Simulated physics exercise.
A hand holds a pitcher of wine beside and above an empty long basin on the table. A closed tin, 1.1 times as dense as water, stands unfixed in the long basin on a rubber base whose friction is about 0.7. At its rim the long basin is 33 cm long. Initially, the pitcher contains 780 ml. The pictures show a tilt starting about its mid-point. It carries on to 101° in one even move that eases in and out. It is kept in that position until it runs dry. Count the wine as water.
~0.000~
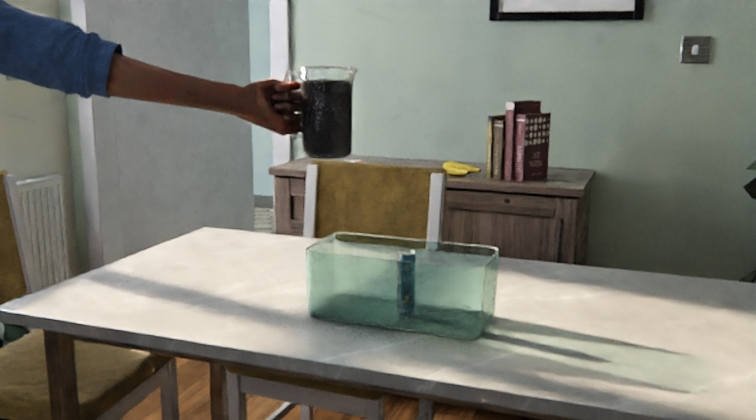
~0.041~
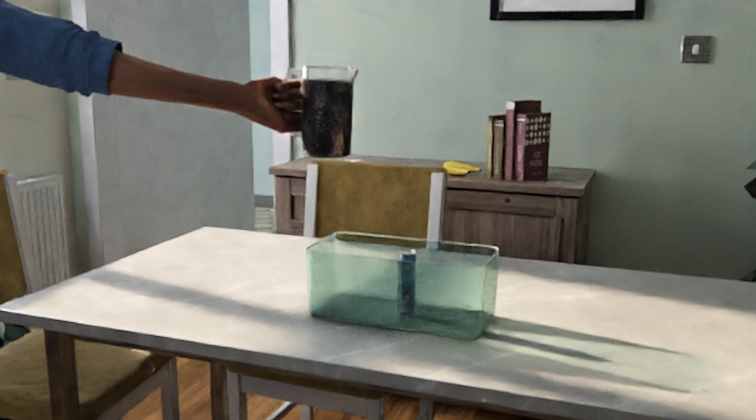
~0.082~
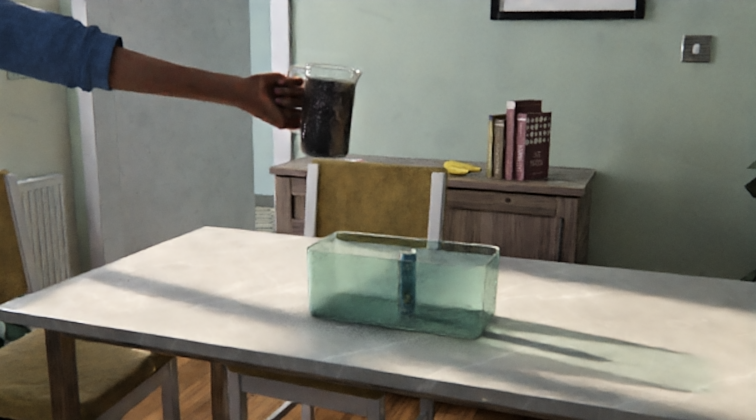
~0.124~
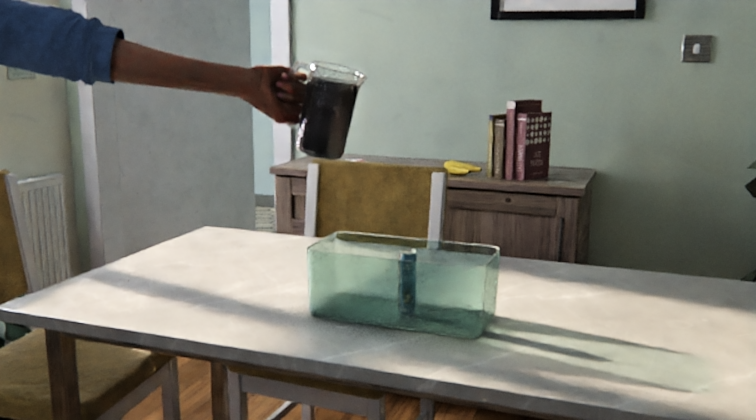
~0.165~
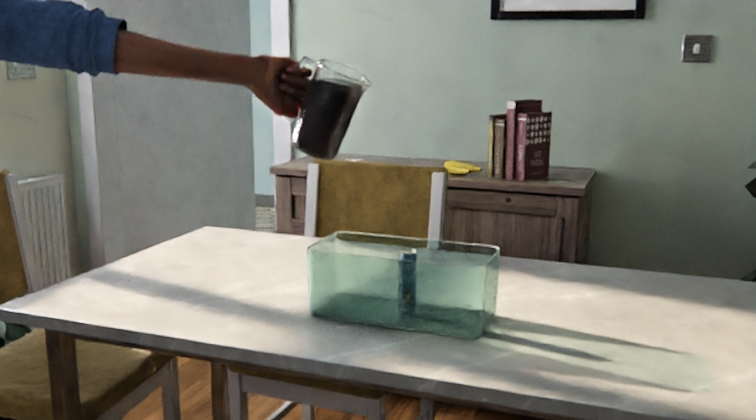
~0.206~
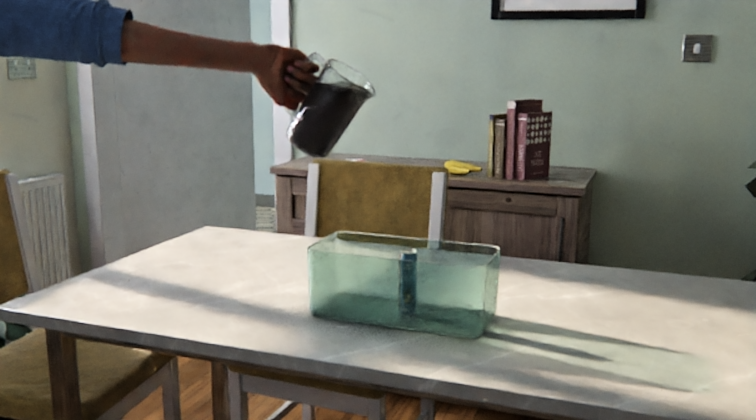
In a room with pale green walls, a hand reaching in from the left holds a clear pitcher of dark liquid above a table, where a long glass basin has a small upright object in it. The pitcher stays nearly upright at first, then the hand tilts it steadily to the right.
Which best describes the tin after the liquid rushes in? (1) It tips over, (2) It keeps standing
Option 2: It keeps standing.
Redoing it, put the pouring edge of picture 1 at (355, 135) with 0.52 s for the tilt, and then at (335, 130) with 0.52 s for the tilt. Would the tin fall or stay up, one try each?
First it tips over; then it tips over.
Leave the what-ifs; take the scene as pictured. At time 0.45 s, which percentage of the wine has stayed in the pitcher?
About 70 per cent.
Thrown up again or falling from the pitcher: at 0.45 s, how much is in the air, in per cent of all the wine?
Near 28 per cent at that moment.
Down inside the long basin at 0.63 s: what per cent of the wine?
Some 32 per cent.
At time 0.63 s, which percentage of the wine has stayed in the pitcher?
Roughly 36 percent remains.
By 0.45 s the tilt is 97° and 71 per cent is still to pour; the tin stands where it began.
By 0.63 s the tilt is 101° and 35 per cent is still to pour; the tin stands where it began.
By 0.82 s the tilt is 101° and 12 per cent is still to pour; the tin stands where it began.
By 1.02 s the tilt is 101° and 3 per cent is still to pour; the tin stands where it began.
At rest the tin stands where it began.
